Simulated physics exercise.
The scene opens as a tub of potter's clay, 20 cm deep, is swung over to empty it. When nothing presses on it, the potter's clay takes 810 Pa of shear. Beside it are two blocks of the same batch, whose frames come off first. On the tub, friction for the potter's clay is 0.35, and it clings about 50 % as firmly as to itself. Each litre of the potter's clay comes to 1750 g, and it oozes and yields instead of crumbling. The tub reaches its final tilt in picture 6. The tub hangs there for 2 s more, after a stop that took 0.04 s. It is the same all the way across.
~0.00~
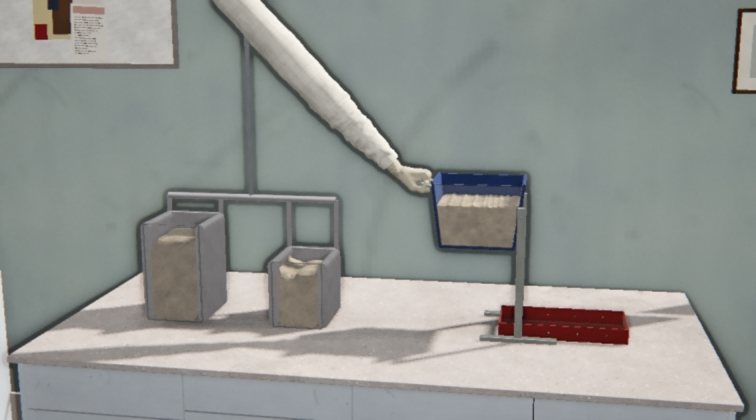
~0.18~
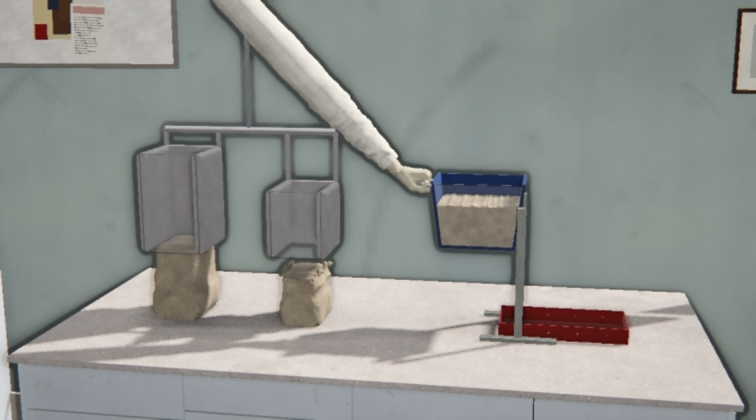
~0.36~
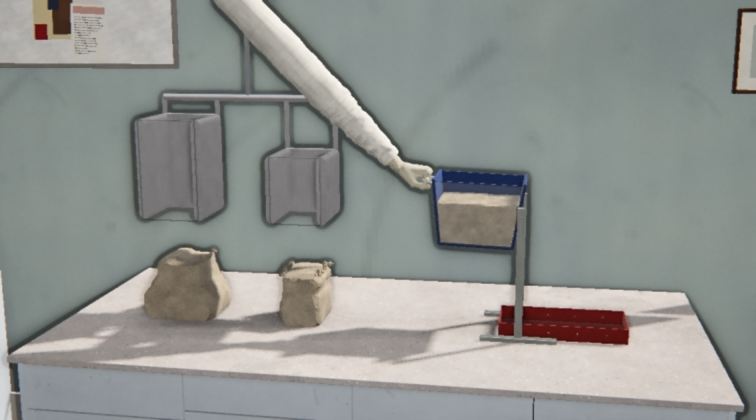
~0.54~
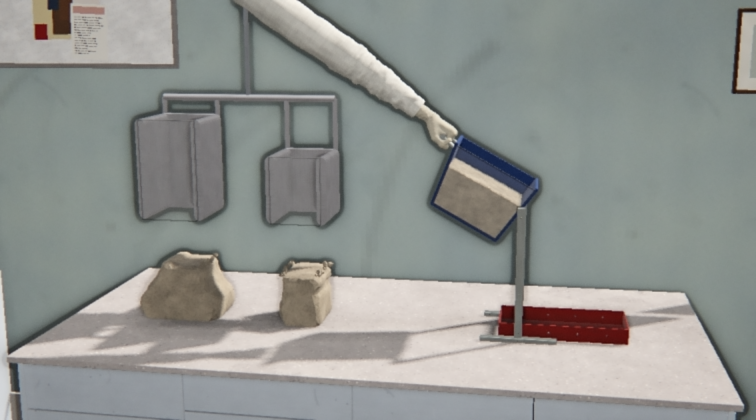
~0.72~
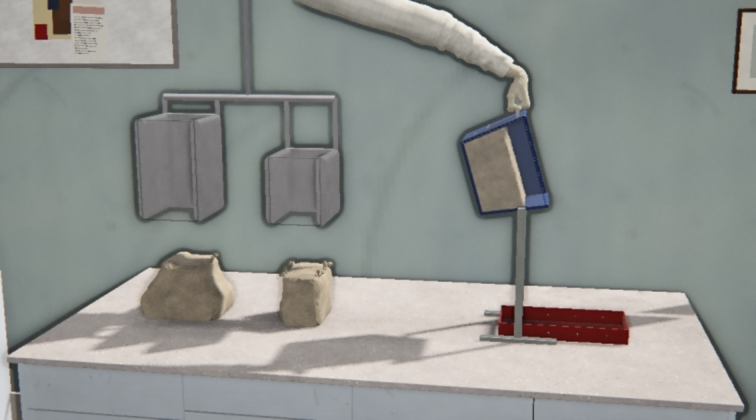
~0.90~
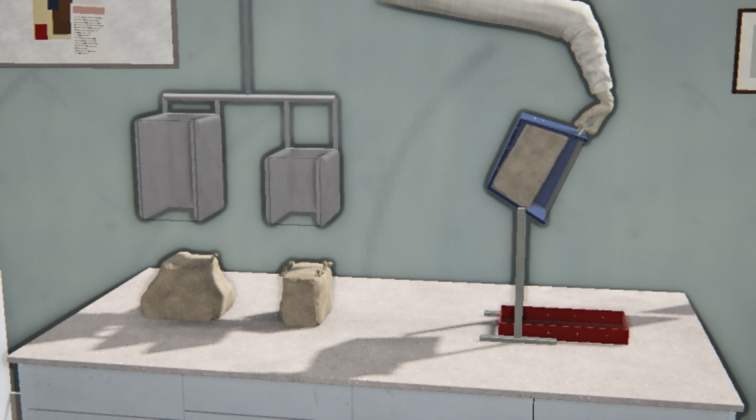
A blue tub of clay is tilted rightward by a white-sleeved arm after two grey moulds lift.
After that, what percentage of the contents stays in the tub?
0 %.
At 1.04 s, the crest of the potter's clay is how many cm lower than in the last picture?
About 11 cm.
By 1.04 s, the tub is at 114 degrees and holds 57 %.
By 1.21 s, the tub is at 114 degrees and holds 0 %.
By 1.38 s, the tub is at 114 degrees and holds 0 %.
By 1.55 s, the tub is at 114 degrees and holds 0 %.
By 2.90 s, at the end, the tub is at 114 degrees and holds 0 %.
